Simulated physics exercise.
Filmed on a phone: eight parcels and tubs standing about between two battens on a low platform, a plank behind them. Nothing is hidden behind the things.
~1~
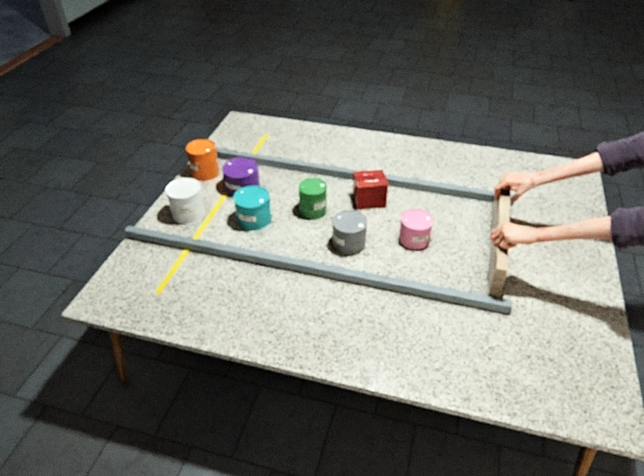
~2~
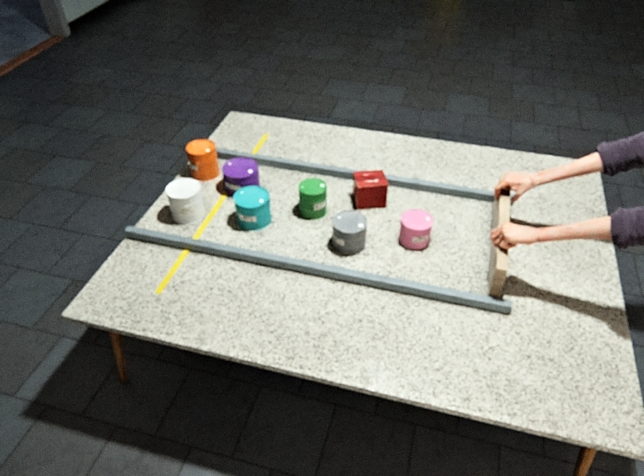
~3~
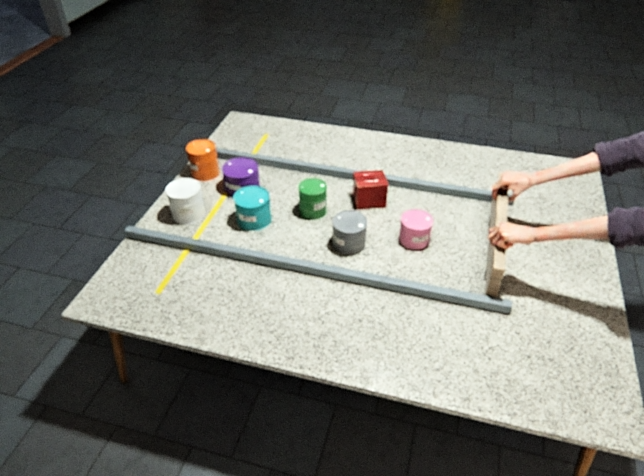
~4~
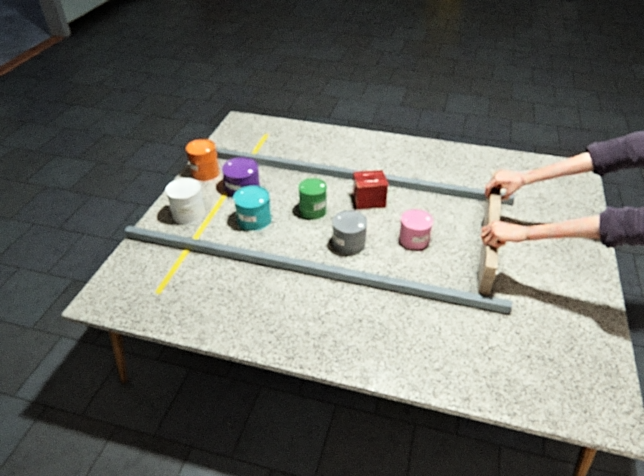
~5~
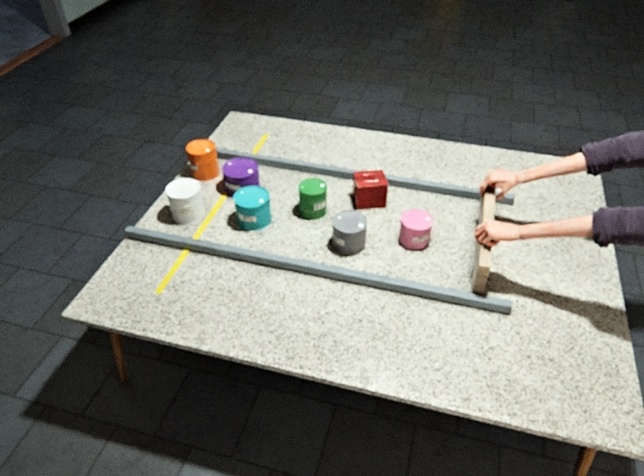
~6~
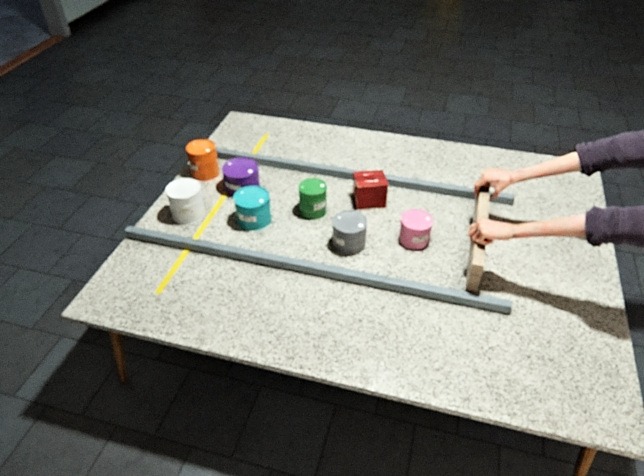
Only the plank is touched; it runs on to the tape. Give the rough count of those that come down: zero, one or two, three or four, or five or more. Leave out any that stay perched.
As it turns out, the number that fall off is one or two.
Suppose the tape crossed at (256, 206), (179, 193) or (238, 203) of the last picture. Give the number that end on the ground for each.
In that order 0, 4 and 0.
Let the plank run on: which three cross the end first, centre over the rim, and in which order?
The order is the orange canister, the white canister, the purple canister.
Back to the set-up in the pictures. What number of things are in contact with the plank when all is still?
That makes 4.
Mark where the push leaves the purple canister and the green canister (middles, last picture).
Near (191, 168) and (218, 172).
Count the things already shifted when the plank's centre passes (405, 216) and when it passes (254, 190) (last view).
At the one place 1, at the other 8.
Soon after, none off yet; orange canister at rest near (203, 160); white canister at rest near (186, 201); purple canister at rest near (241, 177).
In the end, the number that fall off is one or two; gone, white canister and orange canister.
